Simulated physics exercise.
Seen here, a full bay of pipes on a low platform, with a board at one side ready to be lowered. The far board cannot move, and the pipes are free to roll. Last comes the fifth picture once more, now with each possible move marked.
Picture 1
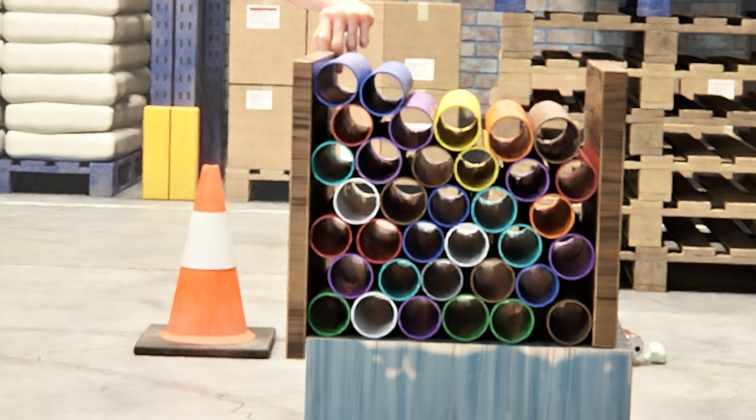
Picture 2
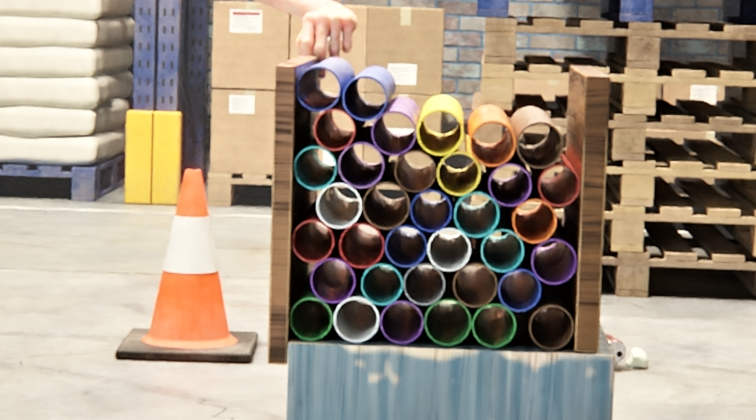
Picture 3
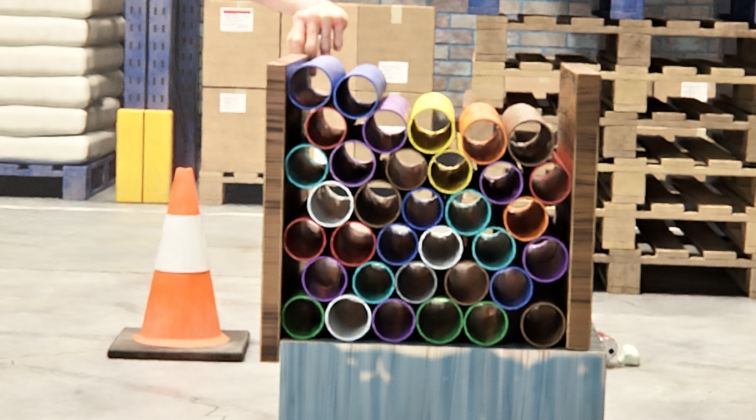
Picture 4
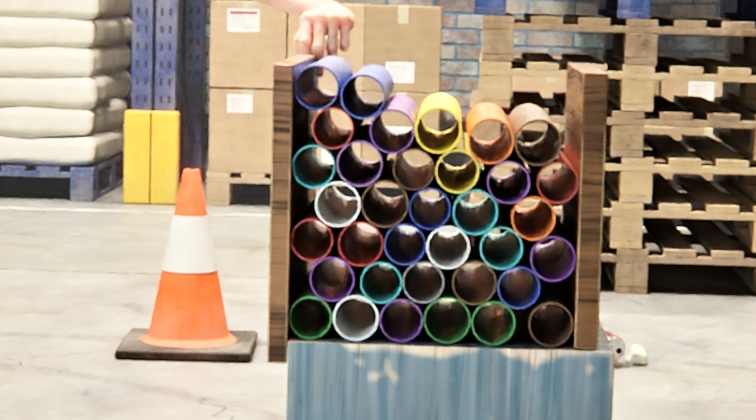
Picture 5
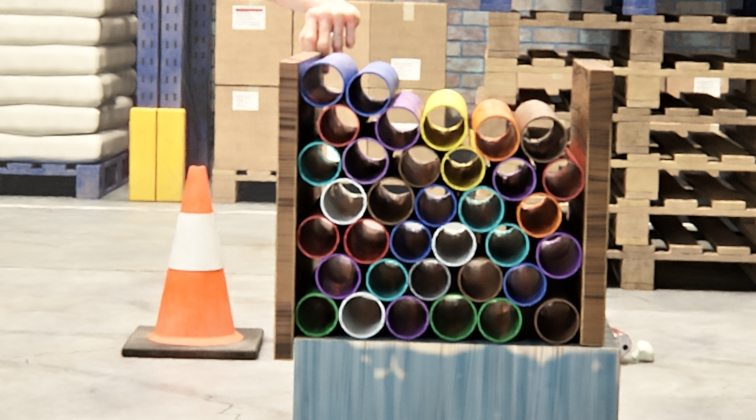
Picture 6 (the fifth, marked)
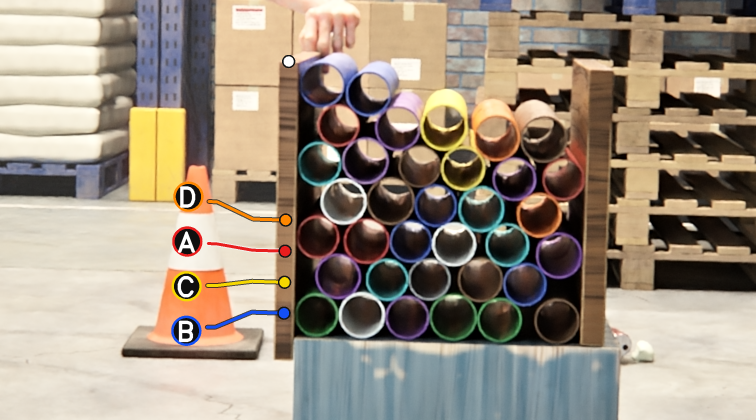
In this clip, colourful pipes sit stacked between upright boards on a blue platform beside an orange and white cone, a hand resting at the top left; the view shifts slightly sideways and back while the pipes stay in place.
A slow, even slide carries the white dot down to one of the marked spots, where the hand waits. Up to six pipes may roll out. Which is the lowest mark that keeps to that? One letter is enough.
Stop at A.
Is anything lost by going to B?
At B: Yes.
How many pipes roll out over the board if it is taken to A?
It comes to four.
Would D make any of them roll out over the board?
At D: Yes.
On the marked copy, A at (285, 251); B at (284, 313); C at (284, 283); D at (286, 220); the white dot at (289, 61).
With A. Early on, top of the board (298, 145).
Further on, top of the board (296, 238).
At the end, top of the board (296, 251), four out over the board.
As for the rest, B more than six out over the board; C more than six out over the board; D four out over the board.
